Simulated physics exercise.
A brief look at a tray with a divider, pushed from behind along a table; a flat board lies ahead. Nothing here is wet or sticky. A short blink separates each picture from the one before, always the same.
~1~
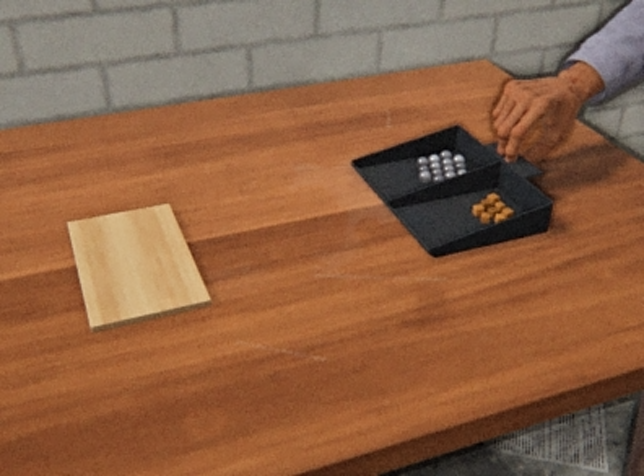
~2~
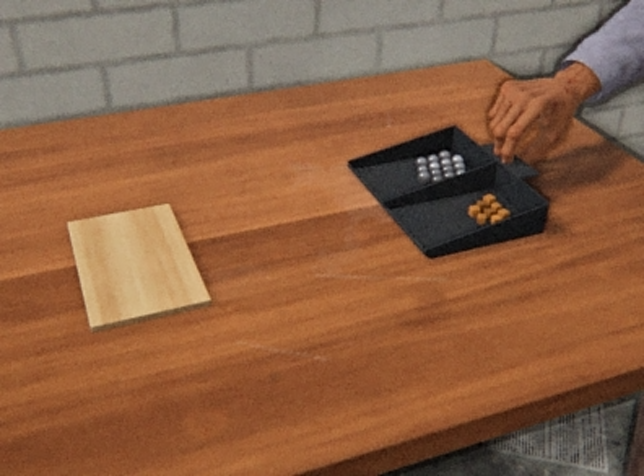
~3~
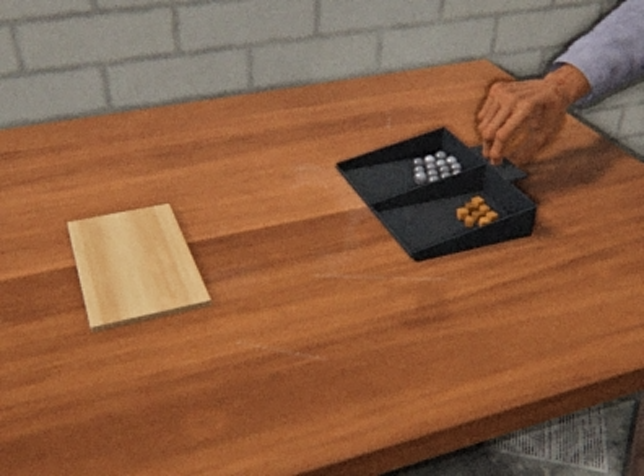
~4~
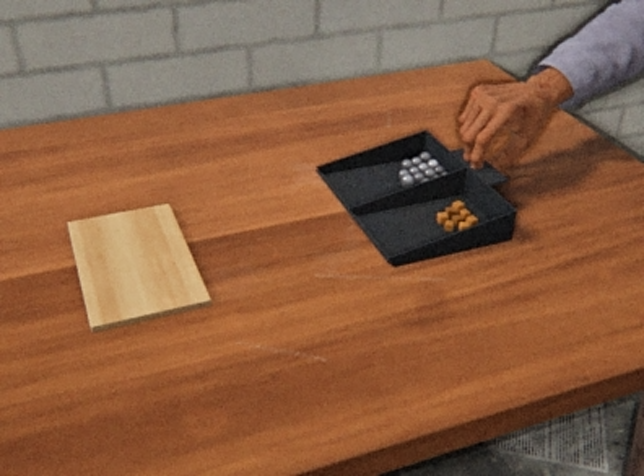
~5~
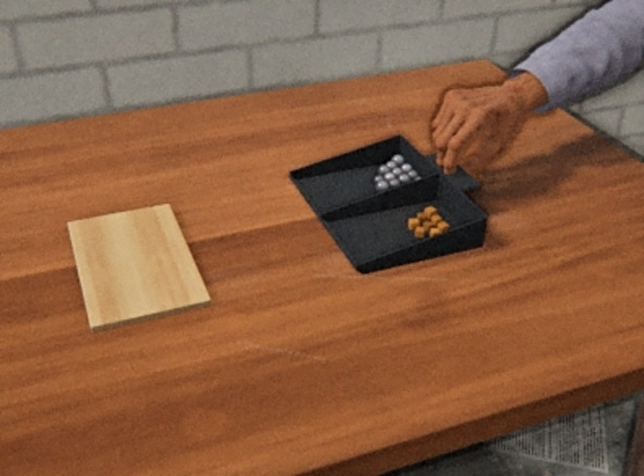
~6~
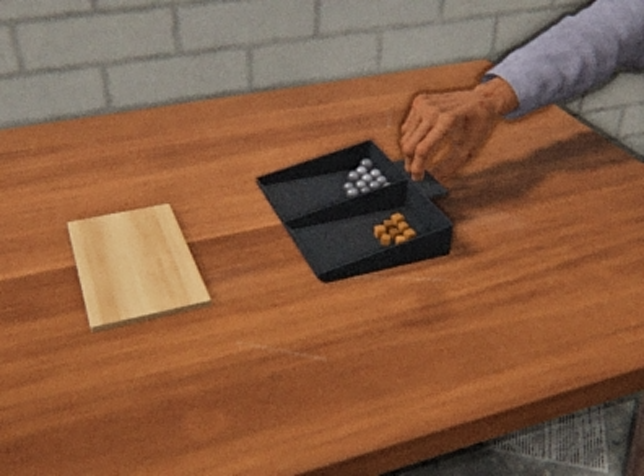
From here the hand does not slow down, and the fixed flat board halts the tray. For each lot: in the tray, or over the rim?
What you'd see at the finish is that the nearer lot does not lose any and the farther lot drops some out.
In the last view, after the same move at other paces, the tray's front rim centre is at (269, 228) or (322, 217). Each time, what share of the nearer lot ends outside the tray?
Lab note: Share near 10 per cent at the first pace and 0 per cent at the second.
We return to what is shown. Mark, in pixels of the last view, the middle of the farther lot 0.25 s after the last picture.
In the last picture's pixels, the middle is roughly at (224, 216).
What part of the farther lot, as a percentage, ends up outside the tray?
About 30%.
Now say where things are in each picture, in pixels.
Front rim near (386, 204), at rest; flat board near (143, 284); nearer lot near (493, 213), a few brown sugar cubes; farther lot near (435, 167), a few steel balls, in the first frame.
Front rim near (382, 205), hardly any of the way covered; farther lot near (434, 168), in the second frame.
Front rim near (370, 207), a little of the way covered; nearer lot near (477, 216), in the third frame.
Front rim near (349, 211), near a quarter of the way covered; farther lot near (429, 174), in the fourth frame.
Front rim near (319, 218), near a third of the way covered; nearer lot near (428, 227), in the fifth frame.
Front rim near (284, 225), near half of the way covered; flat board near (143, 284); nearer lot near (395, 234); farther lot near (374, 187), in the sixth frame.
Then, 0.07 s on from there, tray still sliding, front rim near (241, 233); nearer lot all inside; farther lot all inside.
Then, 0.25 s on from there, tray stopped at the flat board; nearer lot all inside, moved towards the front rim; farther lot all inside, moved towards the front rim.
Then, 0.46 s on from there, tray stopped at the flat board; nearer lot all inside, moved towards the front rim; farther lot near a quarter out of the tray.
In the end, tray stopped at the flat board; nearer lot all inside, moved towards the front rim; farther lot near a quarter out of the tray.
